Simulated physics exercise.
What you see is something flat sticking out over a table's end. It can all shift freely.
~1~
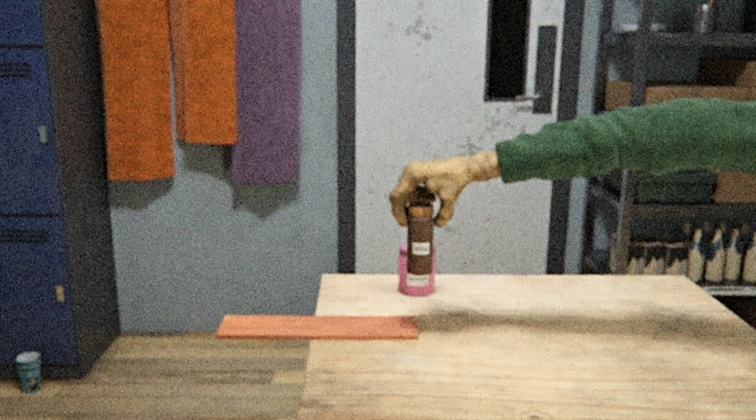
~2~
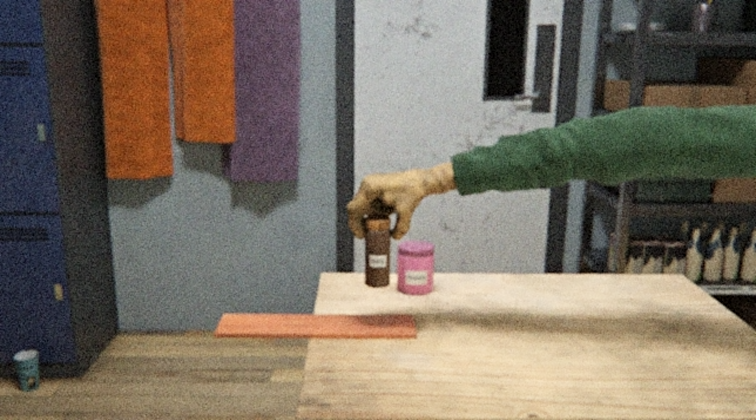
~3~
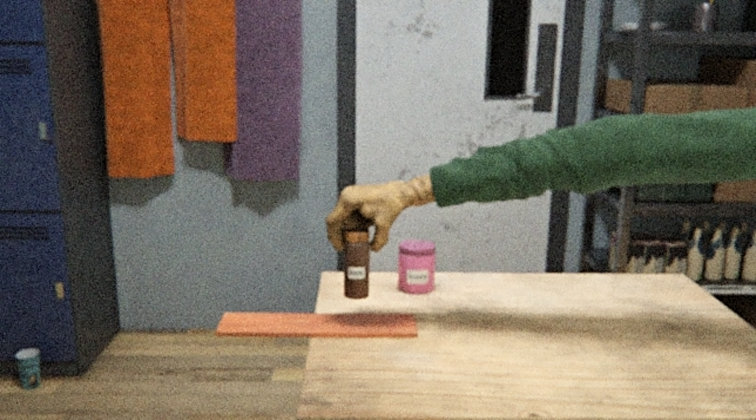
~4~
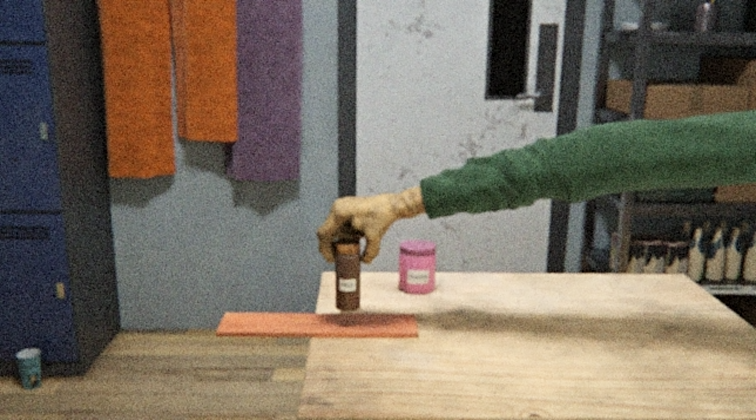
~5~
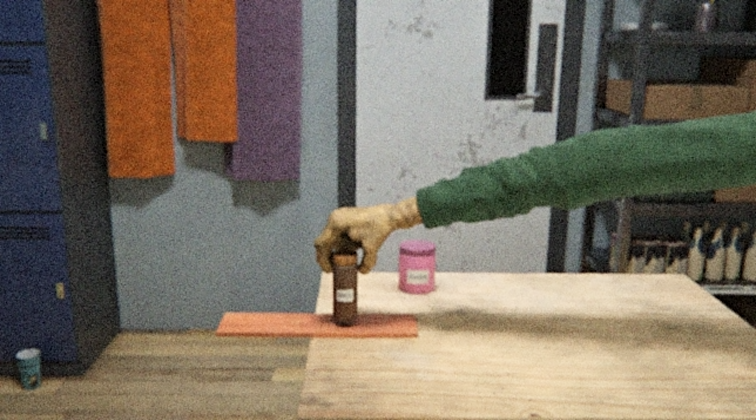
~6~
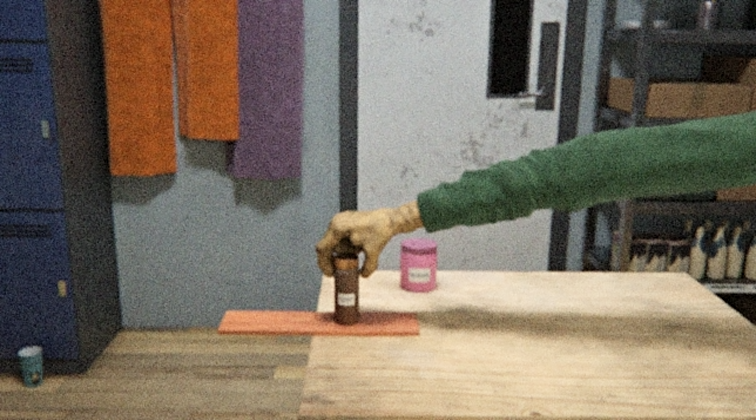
A green-sleeved arm reaches in from the right over a pale wooden table, seen from the front in a room with blue lockers and a grey door. An orange plank juts past the table's left end, near a pink labelled jar, with orange and purple cloths hanging behind. The hand carries a brown shaker left and down onto the plank, still gripping it, while the view barely shifts.
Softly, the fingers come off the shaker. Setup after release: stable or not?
Stable.
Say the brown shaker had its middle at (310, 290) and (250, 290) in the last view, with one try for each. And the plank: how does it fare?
Trial 1 - stable; trial 2 - falls.
Then, 0.30 s later than the last frame, all is still.
Then, 0.80 s later than the last frame, brown shaker resting near (347, 289).
When it is over, all 3 as before. End places, in pixels of the last picture, brown shaker near (347, 289). The plank stays on the table.
